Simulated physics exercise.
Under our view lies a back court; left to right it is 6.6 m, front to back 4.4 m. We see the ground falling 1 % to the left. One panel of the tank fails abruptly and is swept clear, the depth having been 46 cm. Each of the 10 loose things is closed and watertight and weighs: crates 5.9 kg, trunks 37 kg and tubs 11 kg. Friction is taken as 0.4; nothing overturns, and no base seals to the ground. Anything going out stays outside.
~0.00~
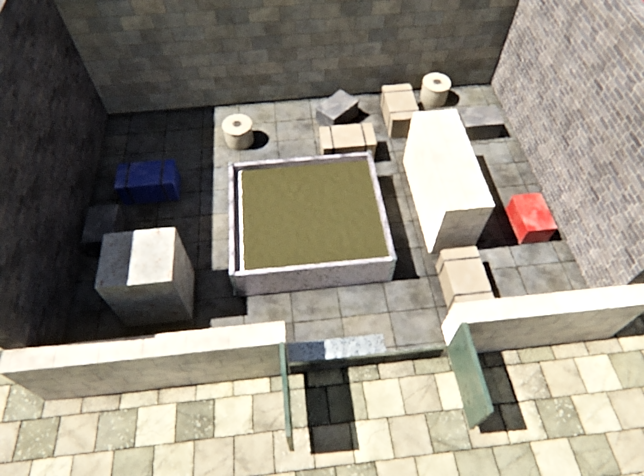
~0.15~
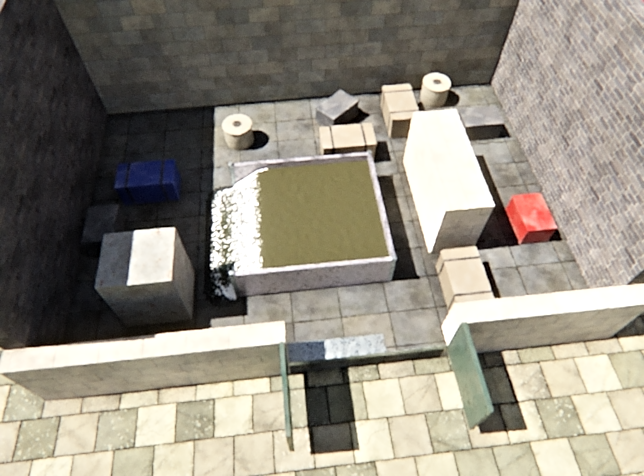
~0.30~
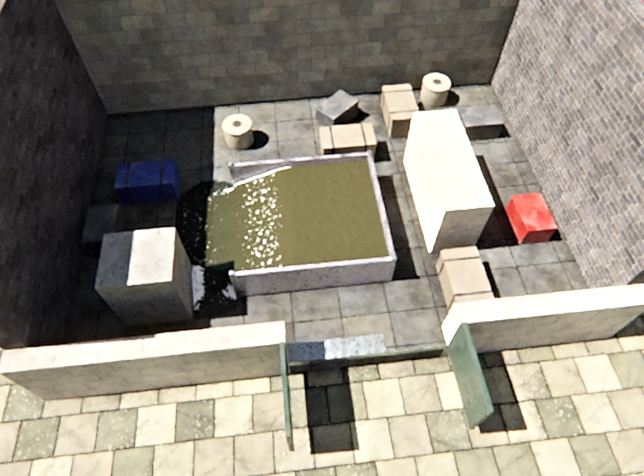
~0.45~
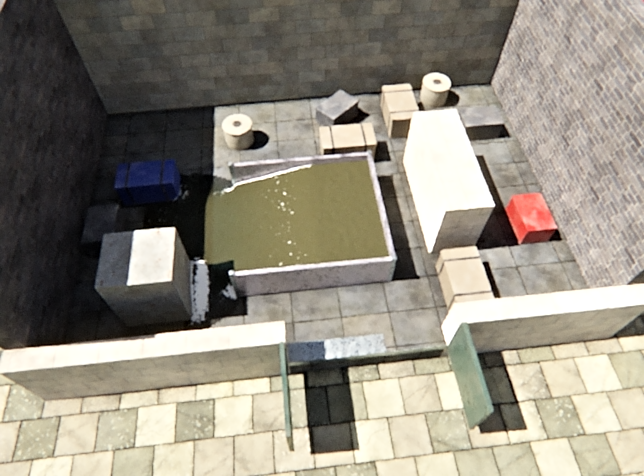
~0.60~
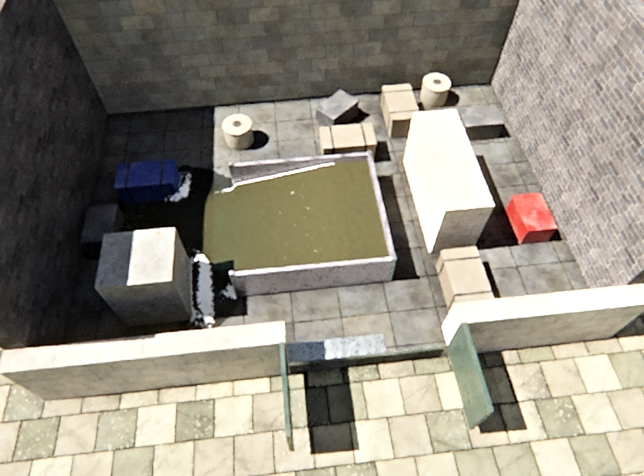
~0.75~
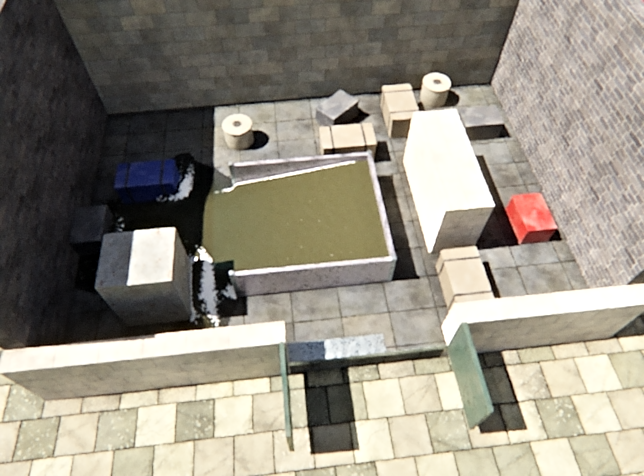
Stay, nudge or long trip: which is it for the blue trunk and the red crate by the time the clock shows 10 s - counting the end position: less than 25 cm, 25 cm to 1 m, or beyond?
Blue trunk - a long trip; red crate - next to no motion.
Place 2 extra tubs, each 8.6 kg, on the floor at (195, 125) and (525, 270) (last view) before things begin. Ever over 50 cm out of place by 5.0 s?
Beyond the mark, below the mark.
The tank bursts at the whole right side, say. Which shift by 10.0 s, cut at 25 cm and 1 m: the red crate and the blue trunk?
Red crate: Washed well away; blue trunk: Roughly where it was.
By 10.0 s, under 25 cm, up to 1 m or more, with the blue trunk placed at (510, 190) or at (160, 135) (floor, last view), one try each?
Results, in order: Essentially stationary, then borne far off.
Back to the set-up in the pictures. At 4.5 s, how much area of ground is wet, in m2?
Some 18 m2 of it.
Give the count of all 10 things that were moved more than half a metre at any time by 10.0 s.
I get 5.
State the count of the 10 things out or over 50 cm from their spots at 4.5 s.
I get 2.
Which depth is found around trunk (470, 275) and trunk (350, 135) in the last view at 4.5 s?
5 and 3 cm.
After 2.0 s the blue trunk is near (129, 151), 0.5 m from its start, aground; the red crate is near (535, 211), 0.0 m from its start, aground; 0 of 10 are out; 1 afloat.
After 4.5 s the blue trunk is near (277, 110), 2.2 m from its start, aground; the red crate is near (535, 211), 0.0 m from its start, aground; 0 of 10 are out; 1 afloat.
After 7.0 s the blue trunk is near (297, 117), 2.4 m from its start, aground; the red crate is near (535, 211), 0.0 m from its start, aground; 0 of 10 are out; 2 afloat.
After 10.0 s the blue trunk is near (298, 118), 2.4 m from its start, aground; the red crate is near (533, 215), 0.1 m from its start, aground; 0 of 10 are out; 4 afloat.
